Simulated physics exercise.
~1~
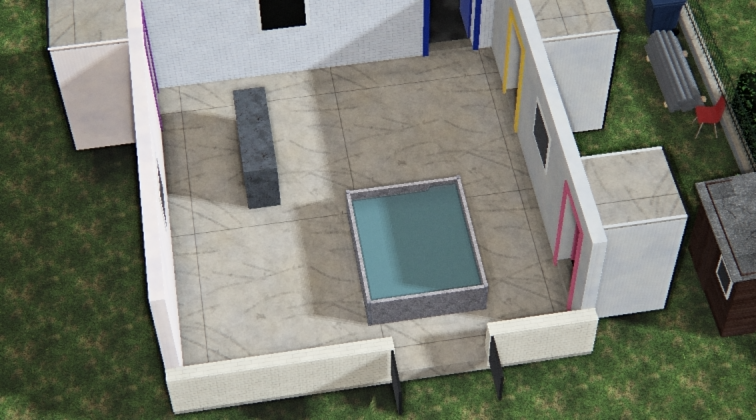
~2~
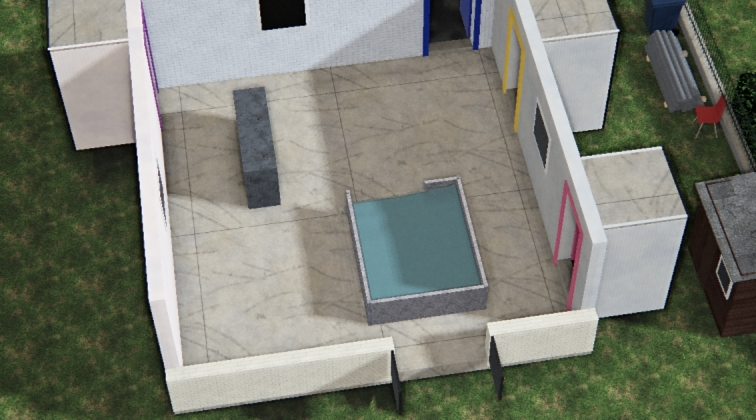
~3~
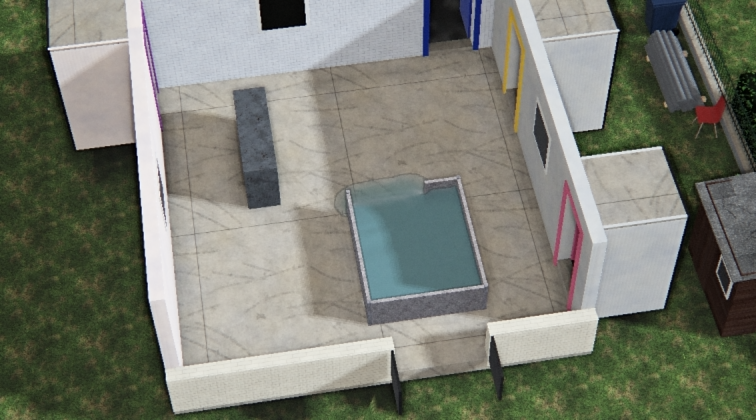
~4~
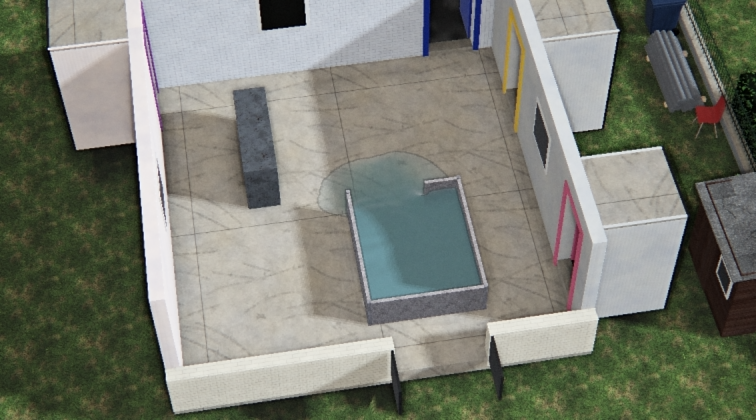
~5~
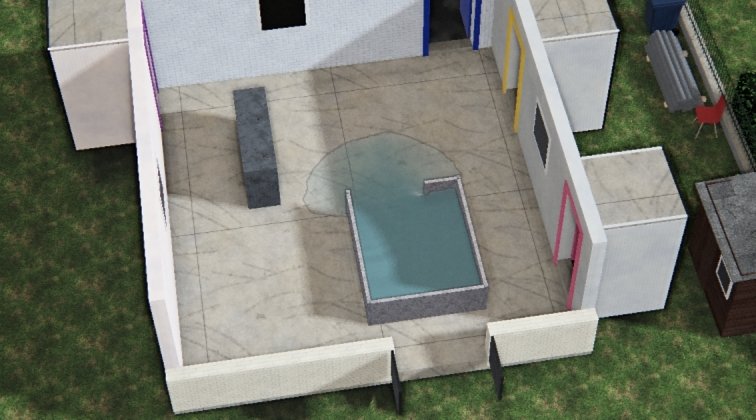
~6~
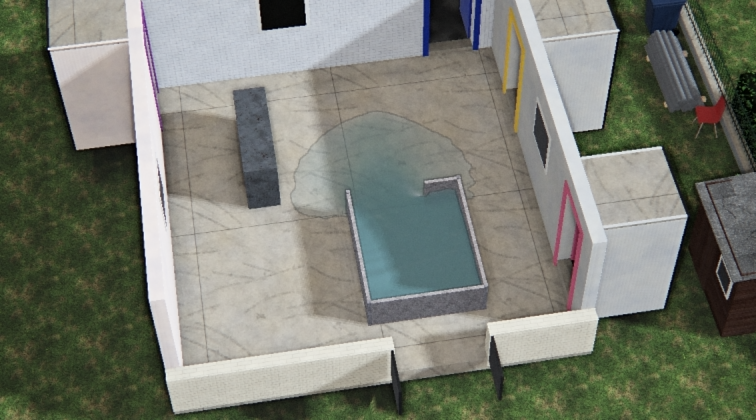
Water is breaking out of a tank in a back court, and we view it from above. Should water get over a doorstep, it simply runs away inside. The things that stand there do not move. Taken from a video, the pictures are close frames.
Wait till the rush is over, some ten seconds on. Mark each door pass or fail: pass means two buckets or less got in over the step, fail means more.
Pink door - pass, purple door - pass, yellow door - pass, blue door - fail.
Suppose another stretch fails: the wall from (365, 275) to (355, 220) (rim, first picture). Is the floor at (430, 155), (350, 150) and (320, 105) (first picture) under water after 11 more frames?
Unwetted, unwetted, unwetted.
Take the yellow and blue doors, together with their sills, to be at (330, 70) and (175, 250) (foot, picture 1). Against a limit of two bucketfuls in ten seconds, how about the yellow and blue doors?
Looking at it, yellow door tops the limit, and blue door fails to reach the limit.
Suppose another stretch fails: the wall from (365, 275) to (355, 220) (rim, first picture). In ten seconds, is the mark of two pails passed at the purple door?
In that case the purple door undershoots.
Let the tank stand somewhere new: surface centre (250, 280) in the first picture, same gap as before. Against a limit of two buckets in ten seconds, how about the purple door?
Result for purple: It tops the limit.
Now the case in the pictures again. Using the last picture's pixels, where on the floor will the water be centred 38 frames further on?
That comes out near (361, 159).
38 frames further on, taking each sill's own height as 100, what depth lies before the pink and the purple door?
First around 10 percent, second around 50 percent.
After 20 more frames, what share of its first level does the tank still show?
Roughly 36 percent.
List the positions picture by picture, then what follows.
The first frame shows still water in the tank at (415, 241).
In the second frame, water pours out on the tank's far side and has run to a hidden place.
In the third frame, the front is at (421, 180), out from the gap on the tank's far side.
In the fourth frame, the front is at (403, 155), out from the gap on the tank's far side.
In the fifth frame, water pours out on the tank's far side and has run to (382, 136).
In the sixth frame, water pours out on the tank's far side and has run to (378, 115).
A moment on, water covers 30 % of the floor; the pink door not reached, the purple door not reached, the yellow door not reached, the blue door not reached.
Next, water covers 35 % of the floor; the pink door not reached, the purple door not reached, the yellow door wet at the sill, nothing in, the blue door under two buckets in.
Then, water covers 40 % of the floor; the pink door not reached, the purple door wet at the sill, nothing in, the yellow door wet at the sill, nothing in, the blue door over two buckets in.
Later, water covers 70 % of the floor; the pink door wet at the sill, nothing in, the purple door wet at the sill, nothing in, the yellow door wet at the sill, nothing in, the blue door far over two buckets in.
In the end, water covers 100 % of the floor; the pink door wet at the sill, nothing in, the purple door wet at the sill, nothing in, the yellow door wet at the sill, nothing in, the blue door far over two buckets in.
